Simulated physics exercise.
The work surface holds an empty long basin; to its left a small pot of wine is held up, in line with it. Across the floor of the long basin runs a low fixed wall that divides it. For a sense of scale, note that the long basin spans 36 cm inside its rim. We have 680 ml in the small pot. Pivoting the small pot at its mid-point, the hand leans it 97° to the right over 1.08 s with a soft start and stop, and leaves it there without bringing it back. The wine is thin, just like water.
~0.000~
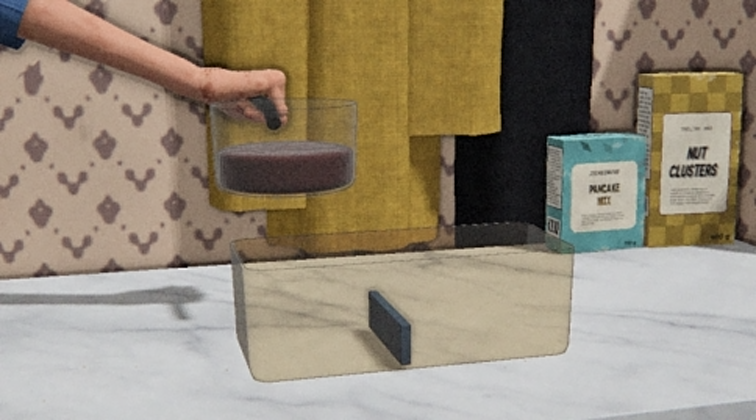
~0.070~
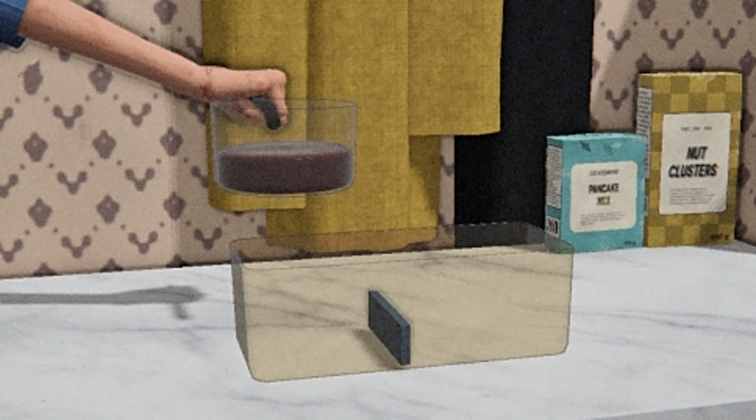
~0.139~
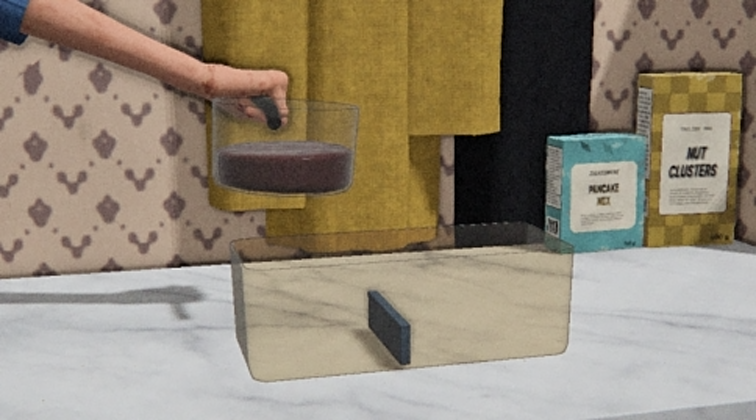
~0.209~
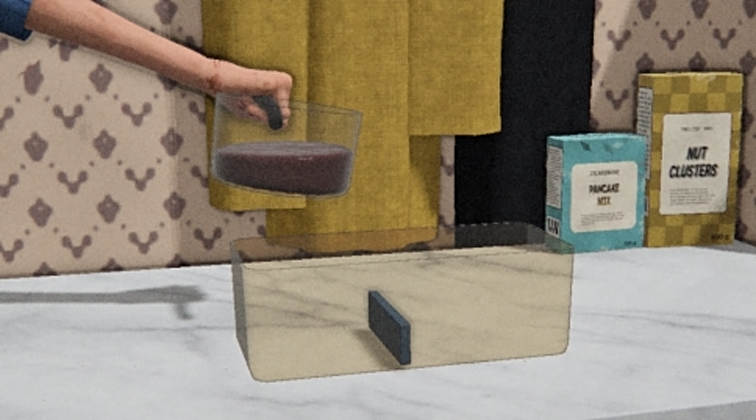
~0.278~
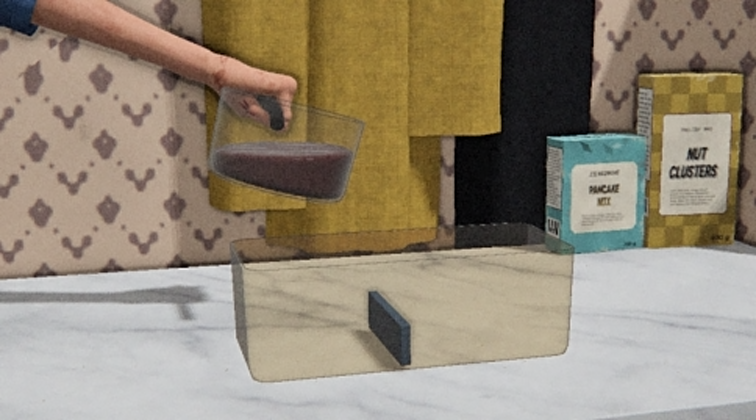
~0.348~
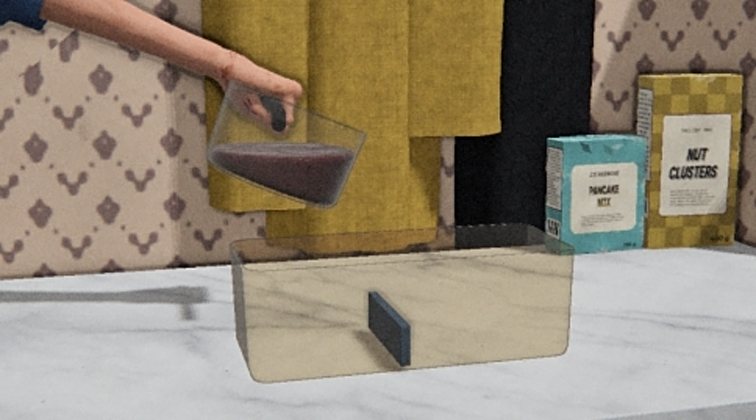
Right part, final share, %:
60 %.
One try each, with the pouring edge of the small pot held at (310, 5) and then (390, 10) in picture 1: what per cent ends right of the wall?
About 30 %, then about 95 %.
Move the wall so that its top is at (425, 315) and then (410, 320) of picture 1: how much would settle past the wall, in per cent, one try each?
In turn about 10 and 30 per cent.
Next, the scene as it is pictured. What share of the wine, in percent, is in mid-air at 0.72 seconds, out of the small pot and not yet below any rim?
Share: Roughly 22 per cent.
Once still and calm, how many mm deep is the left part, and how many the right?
About 12 mm left, about 14 mm right.
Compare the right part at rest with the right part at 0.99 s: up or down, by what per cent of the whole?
Net change: A rise of about 10 %.
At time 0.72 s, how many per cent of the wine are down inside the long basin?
Close to 7 in a hundred.
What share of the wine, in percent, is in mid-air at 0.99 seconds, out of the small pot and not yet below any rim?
In-air share: About 12 %.
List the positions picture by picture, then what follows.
In the first frame, it leans 0°; its right rim is at (354, 104); the wine meets the walls at (217, 152) and (350, 146); the long basin's rim runs from (238, 257) to (550, 236); the wall's top is at (388, 308).
In the second frame, it leans 1°; its right rim is at (354, 105); the wine meets the walls at (216, 151) and (349, 146).
In the third frame, it leans 4°; its right rim is at (356, 108); the wine meets the walls at (215, 152) and (349, 147).
In the fourth frame, it leans 9°; its right rim is at (359, 114); the wine meets the walls at (214, 151) and (350, 148).
In the fifth frame, it leans 15°; its right rim is at (361, 123); the wine meets the walls at (213, 152) and (350, 149).
In the sixth frame, it leans 23°; its right rim is at (363, 134); the wine meets the walls at (209, 149) and (353, 150).
After 0.72 s the tilt is 73° and 70 per cent is still to pour, 1 is left of the wall and 6 right of it.
After 0.99 s the tilt is 95° and 24 per cent is still to pour, 14 is left of the wall and 50 right of it.
After 1.27 s the tilt is 97° and 5 per cent is still to pour, 33 is left of the wall and 59 right of it.
After 1.58 s the tilt is 97° and 1 per cent is still to pour, 39 is left of the wall and 59 right of it.
In the end 40 per cent lies left of the wall, 60 right of it and 0 outside.
